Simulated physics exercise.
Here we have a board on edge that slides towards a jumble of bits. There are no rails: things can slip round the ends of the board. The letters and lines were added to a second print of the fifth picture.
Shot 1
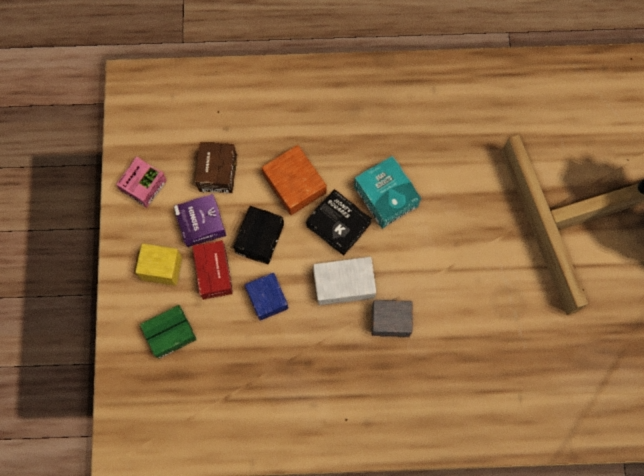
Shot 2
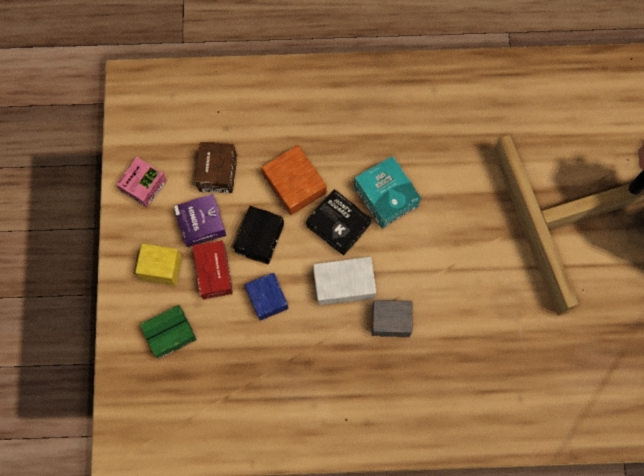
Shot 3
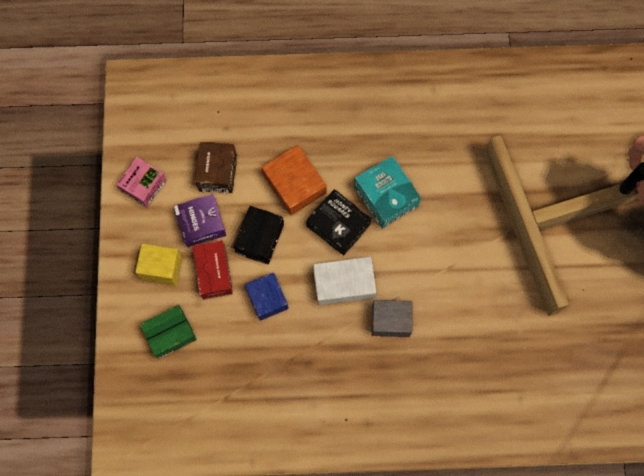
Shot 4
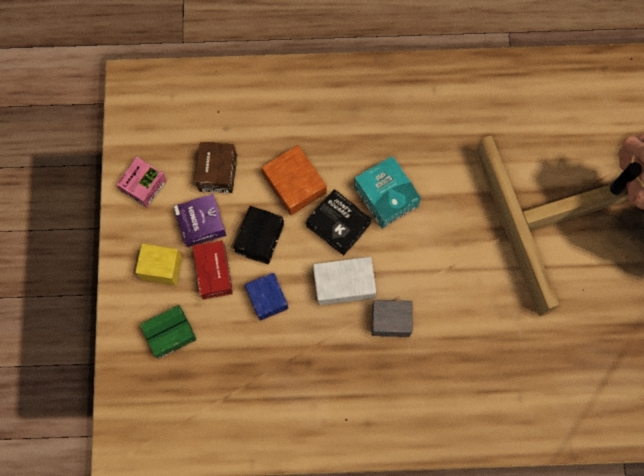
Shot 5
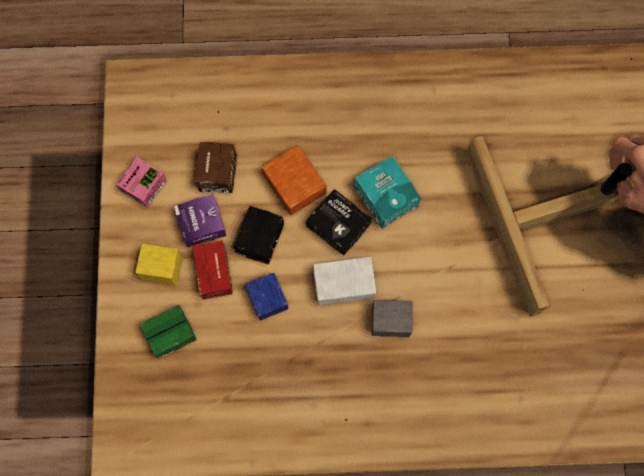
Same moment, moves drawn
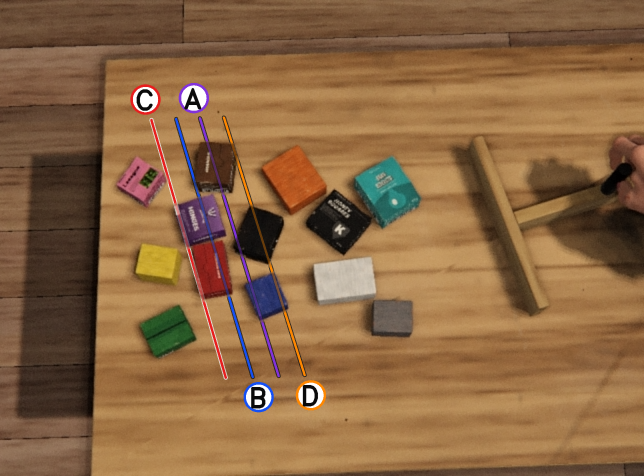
A hand slides a wooden board on edge slowly left across the table toward scattered blocks.
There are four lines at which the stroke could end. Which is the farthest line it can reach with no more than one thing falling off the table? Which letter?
As far as mark A.
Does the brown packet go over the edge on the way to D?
No.
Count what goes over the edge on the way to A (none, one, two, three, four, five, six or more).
In all, one.
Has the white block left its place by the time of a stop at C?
Yes.
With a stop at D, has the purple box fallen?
By then, no.
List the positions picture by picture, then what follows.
In the first frame, yellow block (160, 265); red box (213, 270); orange block (294, 180).
In the second frame, board (538, 219); turquoise packet (387, 192).
In the third frame, board (529, 219); brown packet (216, 168).
In the fourth frame, board (519, 219); pink packet (142, 182).
In the fifth frame, board (510, 219); blue block (267, 297); grey block (392, 318); white block (344, 281).
On the marked copy, A at (237, 242); B at (213, 243); C at (187, 244); D at (262, 241).
Following A. Soon after the start, board (412, 223); turquoise packet (365, 191); black packet (328, 227).
Later, board (315, 226); pink packet (137, 183); yellow block (144, 268).
In the end, board (240, 228); pink packet over the edge; brown packet (106, 173); one fallen.
As for the rest, B drops two; C drops three; D is within the limit but short.
